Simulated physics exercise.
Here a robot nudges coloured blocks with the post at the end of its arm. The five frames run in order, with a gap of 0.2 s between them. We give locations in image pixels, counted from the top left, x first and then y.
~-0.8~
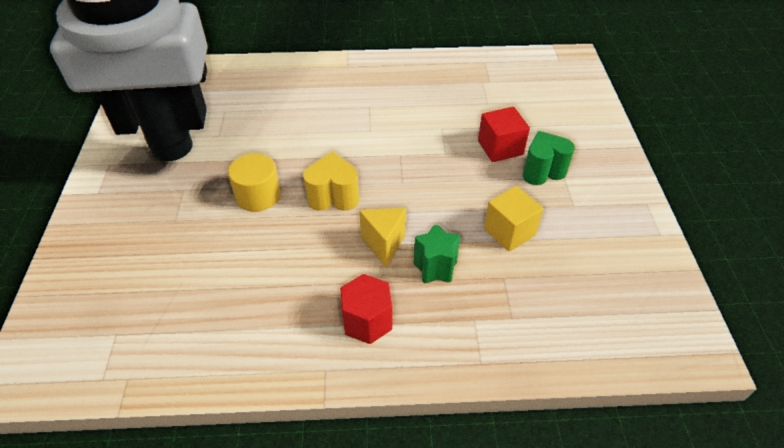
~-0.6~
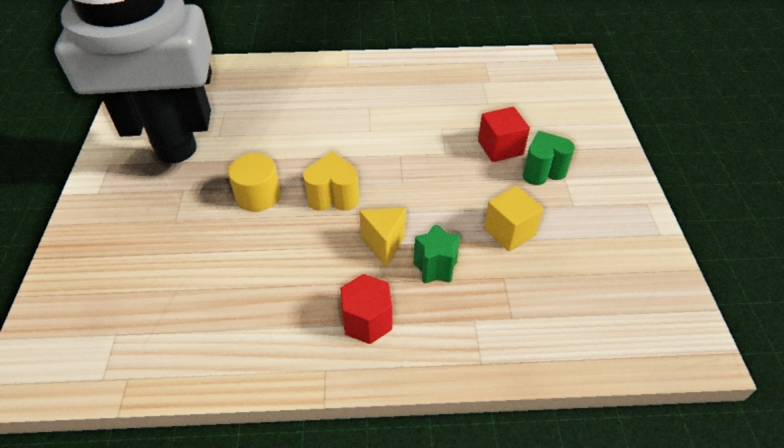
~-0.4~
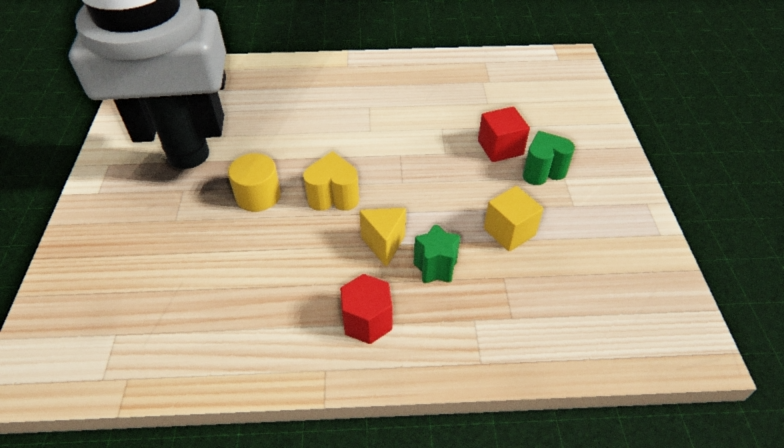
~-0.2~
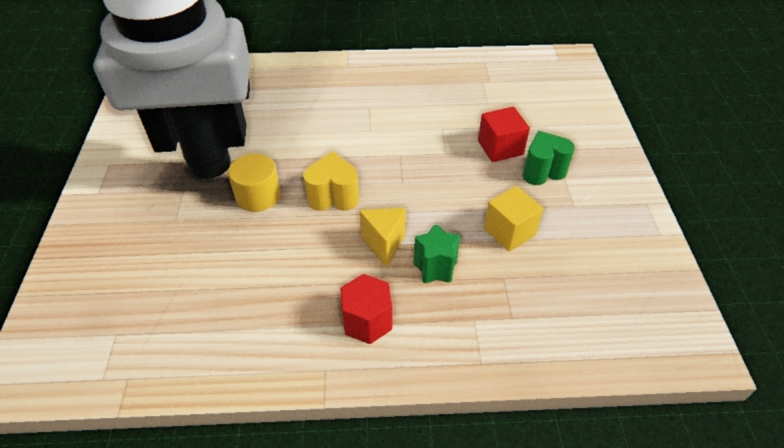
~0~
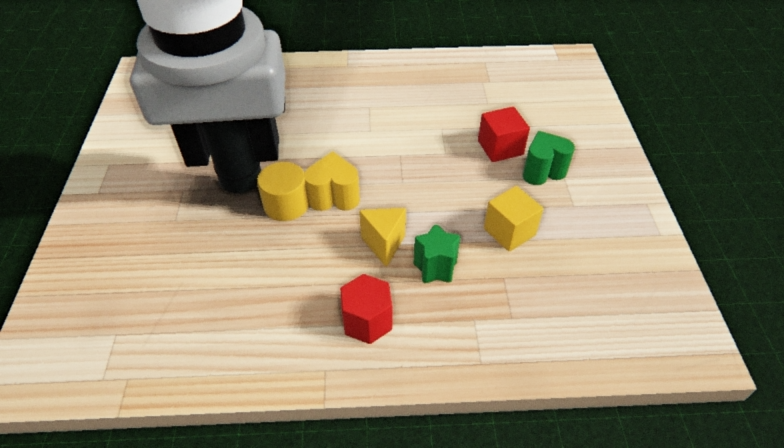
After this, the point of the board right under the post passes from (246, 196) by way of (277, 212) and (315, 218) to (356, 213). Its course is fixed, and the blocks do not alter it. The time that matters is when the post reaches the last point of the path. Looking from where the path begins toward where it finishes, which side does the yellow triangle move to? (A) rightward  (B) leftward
Choice A: Rightward.
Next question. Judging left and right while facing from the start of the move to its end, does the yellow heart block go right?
That would be a no.
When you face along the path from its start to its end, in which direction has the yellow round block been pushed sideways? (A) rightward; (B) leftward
A.
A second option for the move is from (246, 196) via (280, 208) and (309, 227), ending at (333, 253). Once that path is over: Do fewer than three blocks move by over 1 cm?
No.
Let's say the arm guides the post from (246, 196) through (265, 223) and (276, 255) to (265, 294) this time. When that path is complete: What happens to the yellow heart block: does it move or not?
That block ends up displaced.
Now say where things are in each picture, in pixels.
In the first picture, post's lower end at (173, 149); yellow round block at (251, 168); yellow heart block at (331, 170); yellow triangle at (384, 219); green star at (438, 242).
In the second picture, post at (177, 151); blocks still.
In the third picture, post at (189, 156); blocks still.
In the fourth picture, post at (210, 166); blocks still.
In the fifth picture, post at (241, 179); yellow round block at (281, 177); yellow heart block at (331, 170); yellow triangle at (384, 219); green star at (438, 242).
On the path given first. One third of the way, post at (273, 195); yellow round block at (315, 193); yellow heart block at (356, 172), turned 50° anticlockwise.
Two thirds of the way, post at (313, 201); yellow round block at (355, 203); yellow heart block at (375, 173), turned 105° anticlockwise; yellow triangle at (399, 224).
At the end, post at (355, 196); yellow round block at (389, 210); yellow heart block at (397, 167), turned 120° anticlockwise; yellow triangle at (416, 241); green star at (451, 249), turned 25° anticlockwise.
